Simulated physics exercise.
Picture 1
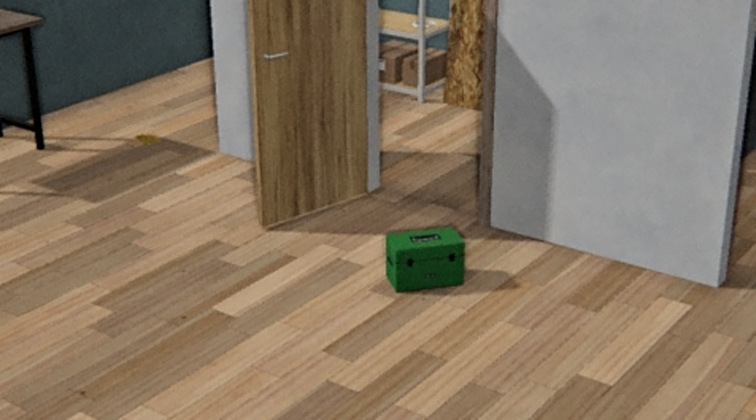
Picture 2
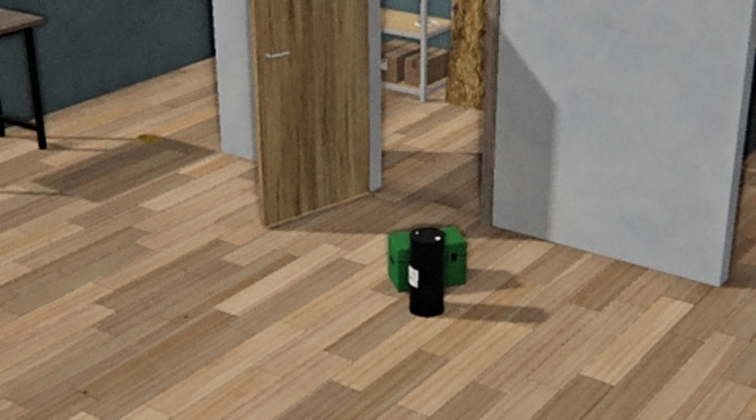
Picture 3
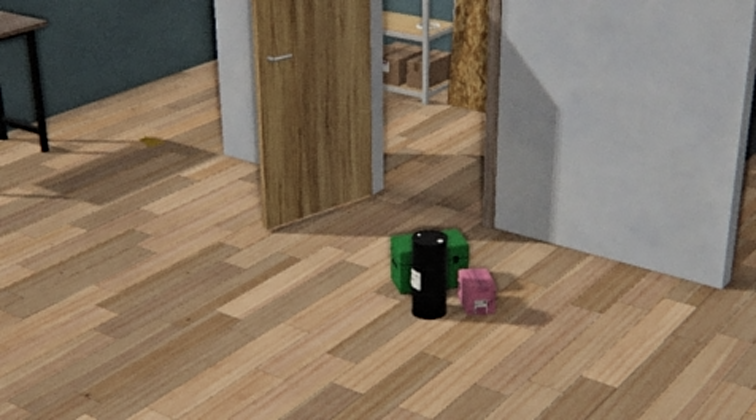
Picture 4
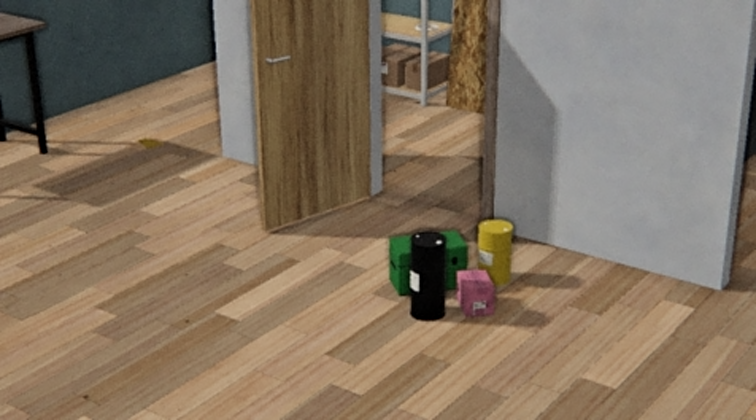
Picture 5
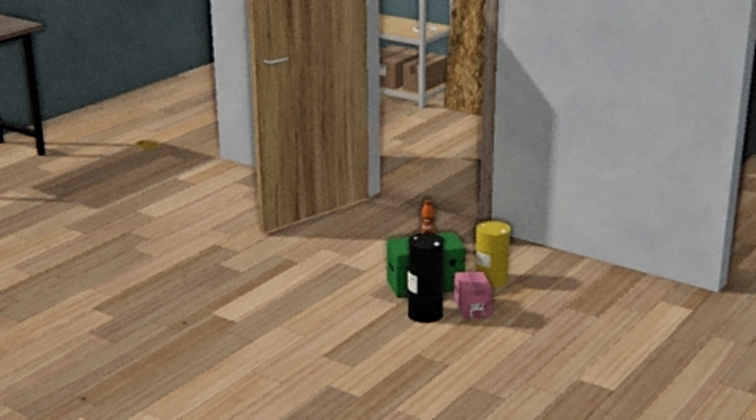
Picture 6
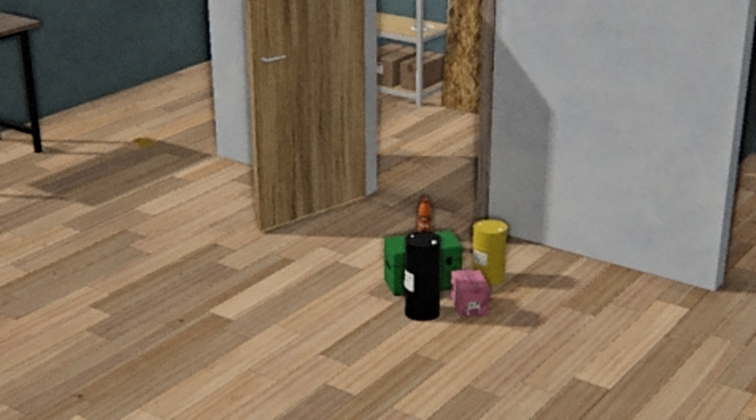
Open wooden door standing still as a black canister, pink parcel, yellow canister and orange bottle appear in turn around a green toolbox.
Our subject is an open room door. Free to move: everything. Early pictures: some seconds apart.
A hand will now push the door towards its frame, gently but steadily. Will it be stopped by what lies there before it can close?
Yep, watching it, the door travels the full way over.
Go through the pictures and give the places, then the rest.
In the first frame, door wide open and still.
In the second frame, door wide open and still; green toolbox (427, 259).
In the third frame, door wide open and still; pink parcel (477, 292); black canister (429, 275).
In the fourth frame, door wide open and still; yellow canister (495, 253); green toolbox (428, 263).
In the fifth frame, door wide open and still; pink parcel (473, 295); black canister (426, 278).
In the sixth frame, door wide open and still; orange bottle (425, 224); yellow canister (489, 253).
Then, 1.00 s past the last view, door at 66°.
Then, 1.70 s past the last view, door at 25°; orange bottle rocked 13° from its first pose near (439, 224).
Then, 2.00 s past the last view, door at 8°; orange bottle on its side near (469, 243).
Finally, door at 0°; down or leaning hard on the floor, orange bottle; the other 4 still in place. Final places as the last picture's camera would see them, orange bottle near (472, 238).
